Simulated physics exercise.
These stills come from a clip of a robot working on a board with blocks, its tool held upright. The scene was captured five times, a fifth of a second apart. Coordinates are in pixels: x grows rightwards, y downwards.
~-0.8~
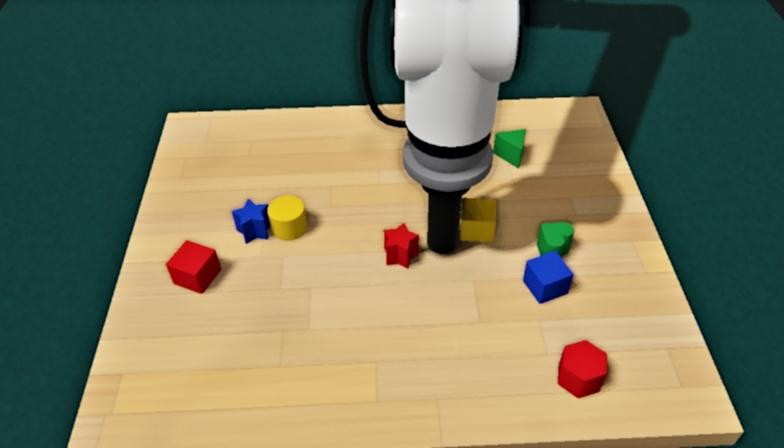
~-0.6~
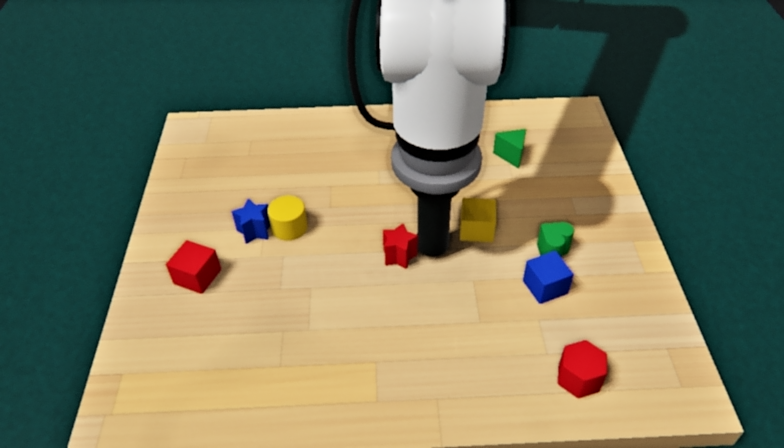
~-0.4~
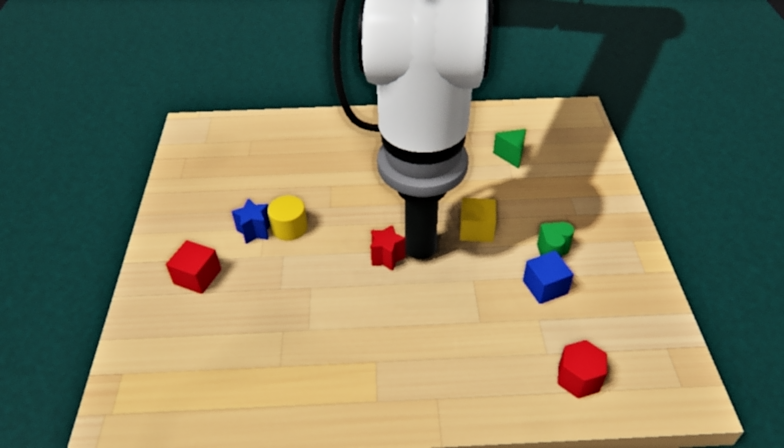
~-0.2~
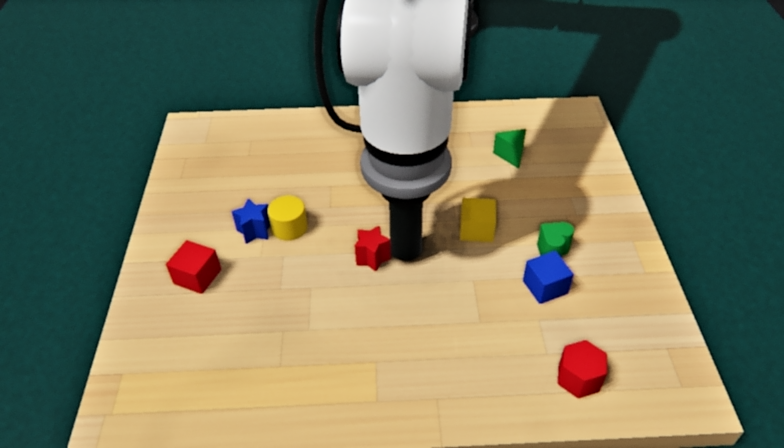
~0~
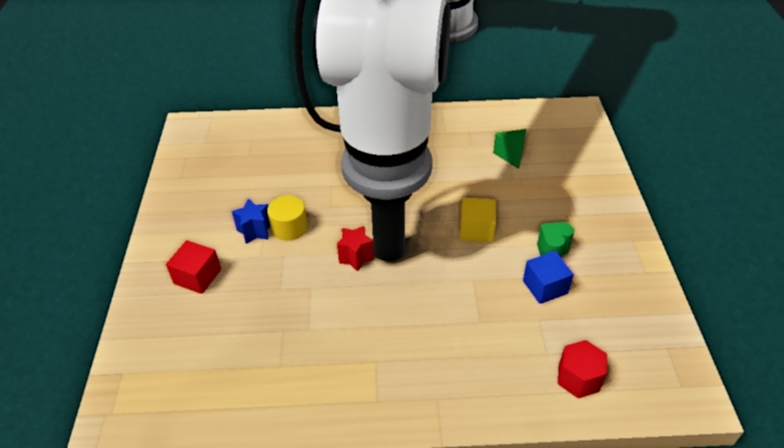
A white robot arm with a black rod-like tip reaches over a light wooden board on a dark green surface, seen from above at an angle. A red block, a blue star and a yellow round block lie left, a red star and yellow block near the middle, and green, blue and red blocks right. The arm shifts left, pushing the red star a short way, while the other blocks and camera stay still.
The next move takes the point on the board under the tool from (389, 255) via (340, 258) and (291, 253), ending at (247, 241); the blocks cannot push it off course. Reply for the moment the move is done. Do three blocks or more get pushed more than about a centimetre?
Short answer: No.
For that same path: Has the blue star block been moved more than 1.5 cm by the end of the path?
I'd say yes.
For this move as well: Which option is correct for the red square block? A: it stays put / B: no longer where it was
(A)
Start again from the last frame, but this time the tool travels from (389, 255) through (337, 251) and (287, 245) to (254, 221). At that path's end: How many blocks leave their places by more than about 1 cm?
I expect three or more blocks to be moved by more than 1 cm.
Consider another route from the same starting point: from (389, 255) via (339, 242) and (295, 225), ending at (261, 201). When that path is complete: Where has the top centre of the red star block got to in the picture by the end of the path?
My estimate: (313, 240).
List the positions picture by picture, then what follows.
Tool tip at (442, 243); block tops, red square block at (190, 256); blue star block at (250, 211); yellow round block at (286, 207); red star block at (400, 236), in the first frame.
Tool at (433, 245); blocks unchanged, in the second frame.
Tool at (421, 248); red star block at (386, 237), in the third frame.
Tool at (406, 250); red star block at (371, 238), in the fourth frame.
Tool at (389, 250); red square block at (190, 256); blue star block at (250, 211); yellow round block at (286, 207); red star block at (354, 237), in the fifth frame.
The first path, step by step. One third of the way, tool at (338, 252); red star block at (307, 239), turned 20° clockwise.
Two thirds of the way, tool at (289, 247); red star block at (257, 236), turned 15° clockwise.
At the end, tool at (246, 235); red square block in place; blue star block at (234, 199), turned 40° clockwise; yellow round block at (285, 205); red star block at (217, 235), turned 15° anticlockwise.
